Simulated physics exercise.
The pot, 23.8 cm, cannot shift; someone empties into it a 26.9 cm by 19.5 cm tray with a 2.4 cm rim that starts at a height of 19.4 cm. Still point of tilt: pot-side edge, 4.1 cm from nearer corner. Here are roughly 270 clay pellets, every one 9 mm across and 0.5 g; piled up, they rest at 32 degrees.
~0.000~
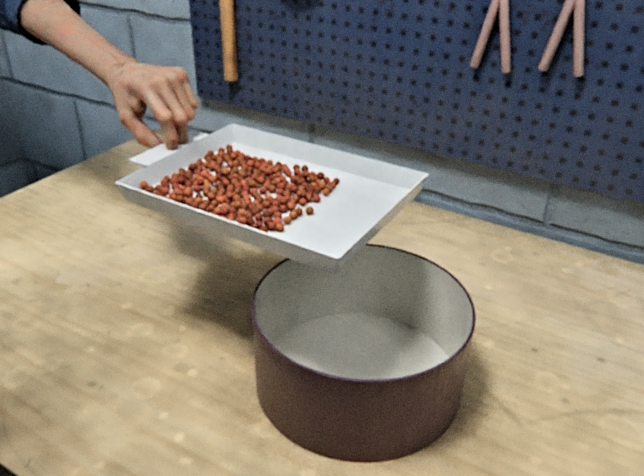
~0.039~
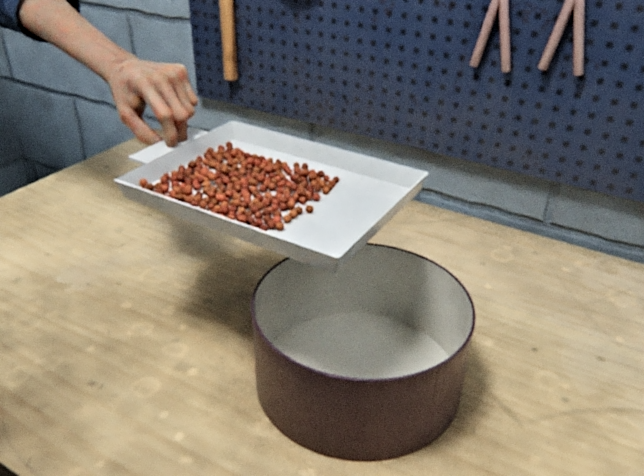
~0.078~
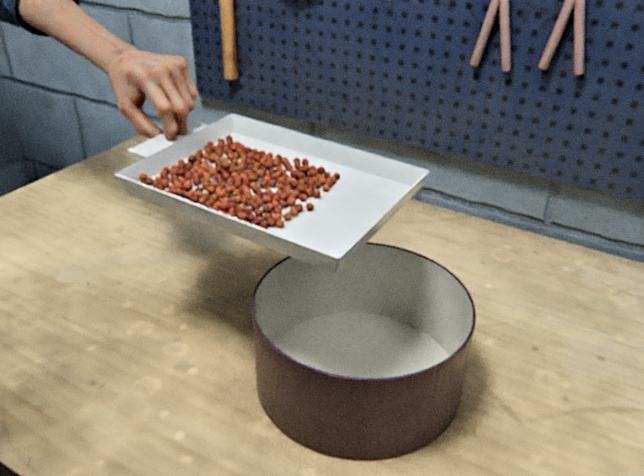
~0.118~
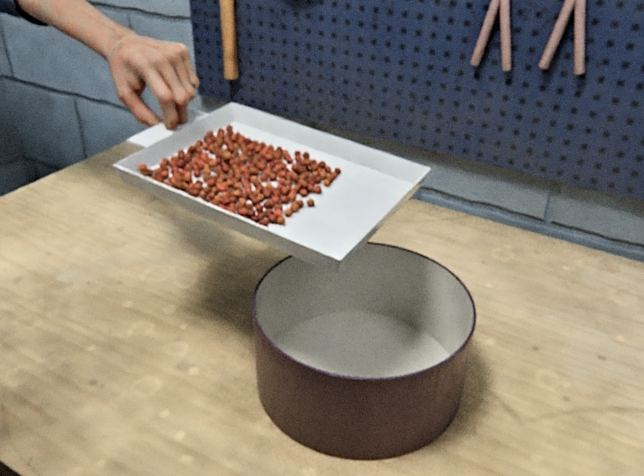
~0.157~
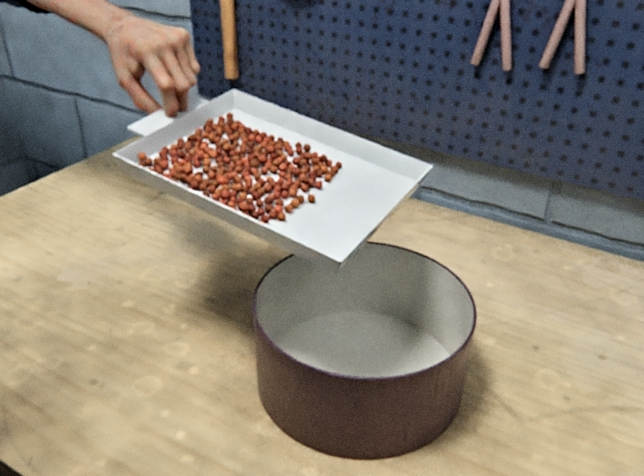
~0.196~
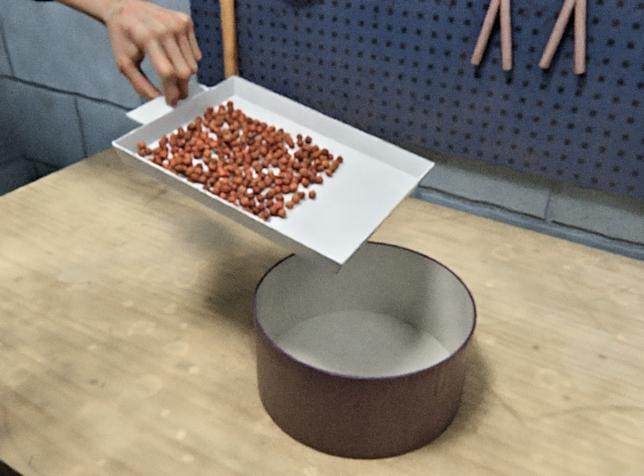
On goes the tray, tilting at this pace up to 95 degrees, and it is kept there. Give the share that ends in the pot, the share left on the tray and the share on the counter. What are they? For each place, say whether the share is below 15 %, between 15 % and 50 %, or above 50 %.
Pot: The main batch; tray: A small batch; counter: A small batch.
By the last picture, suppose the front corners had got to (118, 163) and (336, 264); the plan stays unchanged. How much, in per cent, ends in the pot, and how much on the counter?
You'd end with pot at 65 and counter at 35.
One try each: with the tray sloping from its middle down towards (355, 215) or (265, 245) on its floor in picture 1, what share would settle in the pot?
First try: Around 80 percent; second try: Around 60 percent.
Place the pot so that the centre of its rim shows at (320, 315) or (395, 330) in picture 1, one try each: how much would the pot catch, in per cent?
Close to 95 in a hundred, then close to 100 in a hundred.
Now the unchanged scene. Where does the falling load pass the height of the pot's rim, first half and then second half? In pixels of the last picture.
I'd mark about (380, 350) for the first half and about (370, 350) for the second.
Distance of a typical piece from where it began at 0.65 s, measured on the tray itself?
Roughly 11 cm.
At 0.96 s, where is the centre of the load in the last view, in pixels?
Around (362, 241).
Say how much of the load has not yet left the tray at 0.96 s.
Load share: Around 75%.
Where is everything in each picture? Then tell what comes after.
The first picture shows tray tilt 0 degrees, front corners at (124, 181) and (335, 253); middle of the pieces at (238, 187); pot at (363, 302).
The second picture shows tray tilt 1 degrees, front corners at (123, 179) and (335, 252); middle of the pieces at (238, 184).
The third picture shows tray tilt 2 degrees, front corners at (123, 173) and (336, 252); middle of the pieces at (238, 180).
The fourth picture shows tray tilt 5 degrees, front corners at (123, 164) and (337, 253), lowest corner right front; middle of the pieces at (238, 173).
The fifth picture shows tray tilt 8 degrees, front corners at (122, 153) and (338, 255), lowest corner right front; middle of the pieces at (239, 164).
The sixth picture shows tray tilt 12 degrees, front corners at (121, 143) and (339, 256), lowest corner right front; middle of the pieces at (239, 156); pot at (364, 299). Its pace works out near 85 degrees a second.
After 0.65 s, tilt 51 degrees; the tray holds 100 %, the pot 0 %.
After 0.96 s, tilt 79 degrees; the tray holds 75 %, the pot 15 %.
After 1.36 s, tilt 95 degrees; the tray holds 10 %, the pot 80 %.
In the end, at 2.1 s, pot 95 %, tray 0 %, counter 5 %.
